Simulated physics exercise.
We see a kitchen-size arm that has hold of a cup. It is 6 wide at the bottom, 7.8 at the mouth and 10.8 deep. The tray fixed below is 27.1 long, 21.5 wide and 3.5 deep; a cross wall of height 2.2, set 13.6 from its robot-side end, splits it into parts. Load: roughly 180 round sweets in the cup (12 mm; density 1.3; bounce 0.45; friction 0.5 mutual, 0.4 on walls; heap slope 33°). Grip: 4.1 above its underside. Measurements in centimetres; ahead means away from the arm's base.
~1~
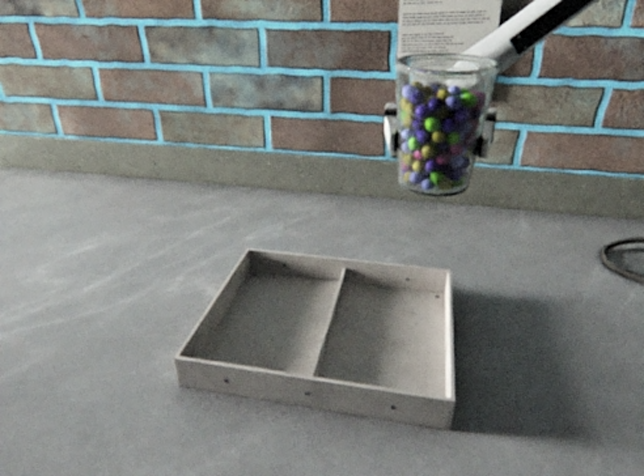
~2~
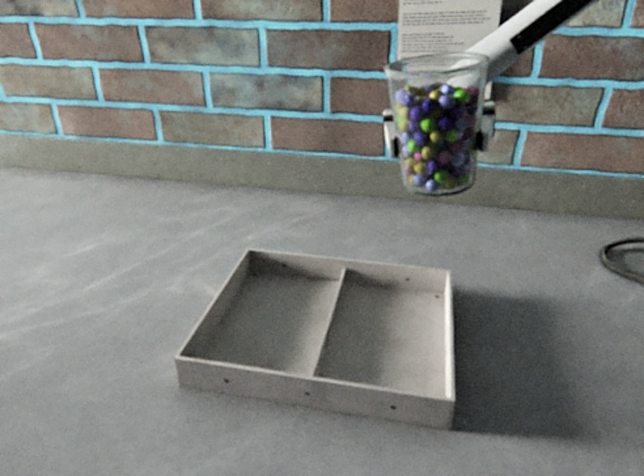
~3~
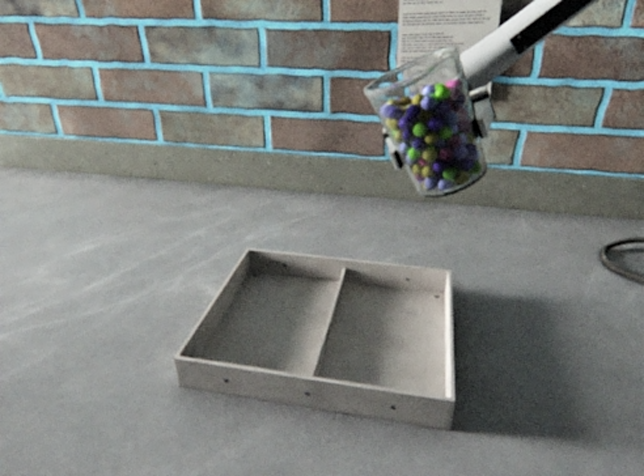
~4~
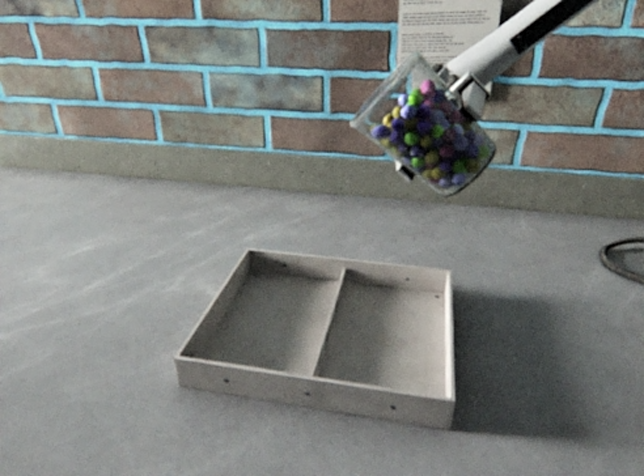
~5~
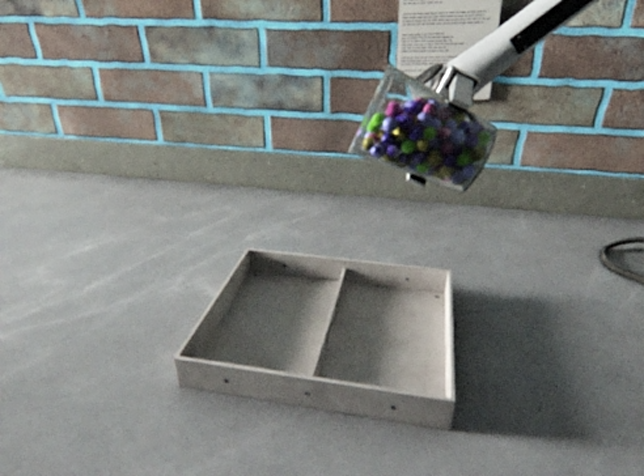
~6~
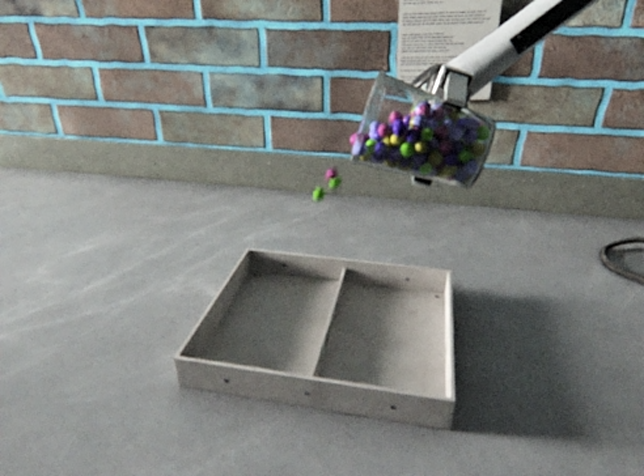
Robotic arm tilting a clear cup of colourful round sweets leftward above a divided tray, a few sweets dropping from its rim.
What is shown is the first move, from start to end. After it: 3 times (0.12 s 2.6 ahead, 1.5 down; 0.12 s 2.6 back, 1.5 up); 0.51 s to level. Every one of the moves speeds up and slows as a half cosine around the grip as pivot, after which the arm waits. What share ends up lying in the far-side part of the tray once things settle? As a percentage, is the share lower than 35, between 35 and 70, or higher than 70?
The share is lower than 35 per cent.
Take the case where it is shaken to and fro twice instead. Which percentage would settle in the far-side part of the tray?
In that case some 15 per cent.
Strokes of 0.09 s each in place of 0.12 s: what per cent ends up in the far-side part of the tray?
The share would be near 30 %.
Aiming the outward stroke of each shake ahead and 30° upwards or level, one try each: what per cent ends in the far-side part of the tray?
It comes to around 45 per cent on the first try and around 35 per cent on the second.
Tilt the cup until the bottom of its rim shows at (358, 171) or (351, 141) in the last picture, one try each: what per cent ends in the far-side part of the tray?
First try about 45 per cent, second try about 5 per cent.
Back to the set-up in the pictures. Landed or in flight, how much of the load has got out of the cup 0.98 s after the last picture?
I'd say some 25 percent by then.
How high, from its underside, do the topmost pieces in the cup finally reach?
Height at rest: Approx. 9.5 cm.
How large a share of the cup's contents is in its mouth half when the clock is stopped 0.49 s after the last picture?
45 per cent.
Then, 0.49 s after the last picture, tilted 75° forward, highest piece 26 above the table; 146 in the cup, 13 in the far-side part, 3 in the robot-side part, 14 in flight or on a rim.
Then, 0.98 s after the last picture, tilted 35° forward, highest piece 28 above the table; 132 in the cup, 37 in the far-side part, 7 in the robot-side part.
Then, 1.43 s after the last picture, level, highest piece 30 above the table; 132 in the cup, 37 in the far-side part, 7 in the robot-side part.
Then, 2.48 s after the last picture, level, highest piece 30 above the table; 132 in the cup, 37 in the far-side part, 7 in the robot-side part.
Final count, 132 in the cup, 37 in the far-side part, 7 in the robot-side part. That is 21 % in the far-side part of the tray.
